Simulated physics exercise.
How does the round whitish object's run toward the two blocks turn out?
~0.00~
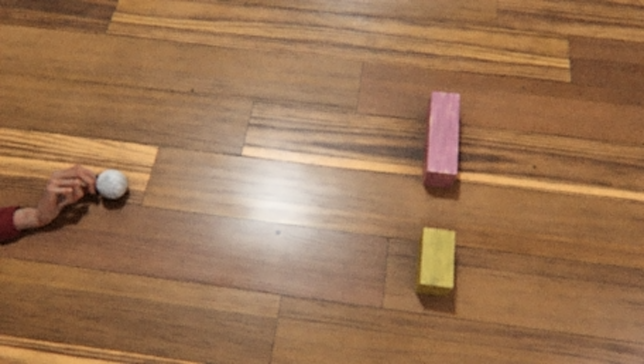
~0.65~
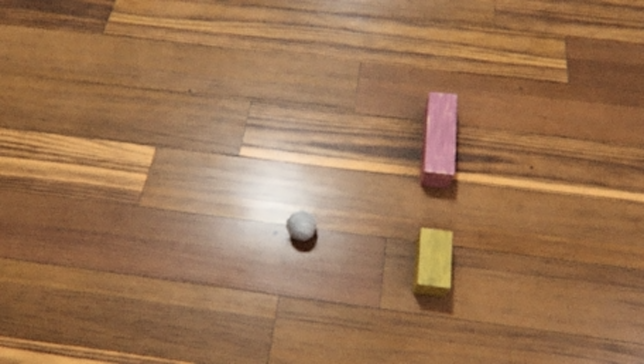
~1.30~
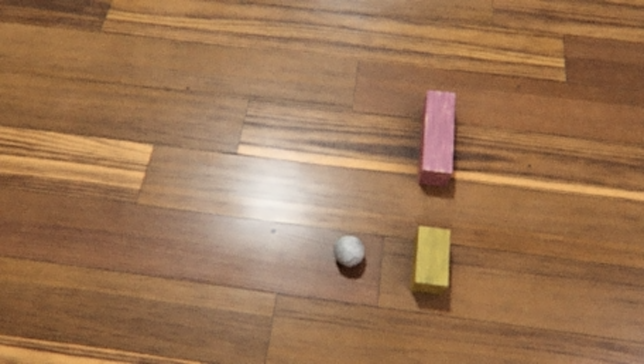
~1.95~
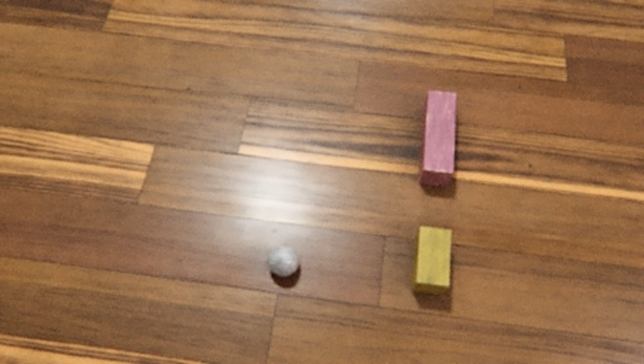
It misses the gap and bounces off the yellow block, ending up back to the left of it.
A pink block and a shorter yellow block stand apart on a striped brown wooden floor, seen from above, with the pink one higher up and the yellow one below it. At the left, a hand at the end of a dark red sleeve holds a small, round, whitish object. The hand lets go and leaves the view as the object rolls right and slightly down, heading toward the yellow block rather than the gap. It bounces off the yellow block and rolls back left. It ends up on the near side of the two blocks, which both stay in place.
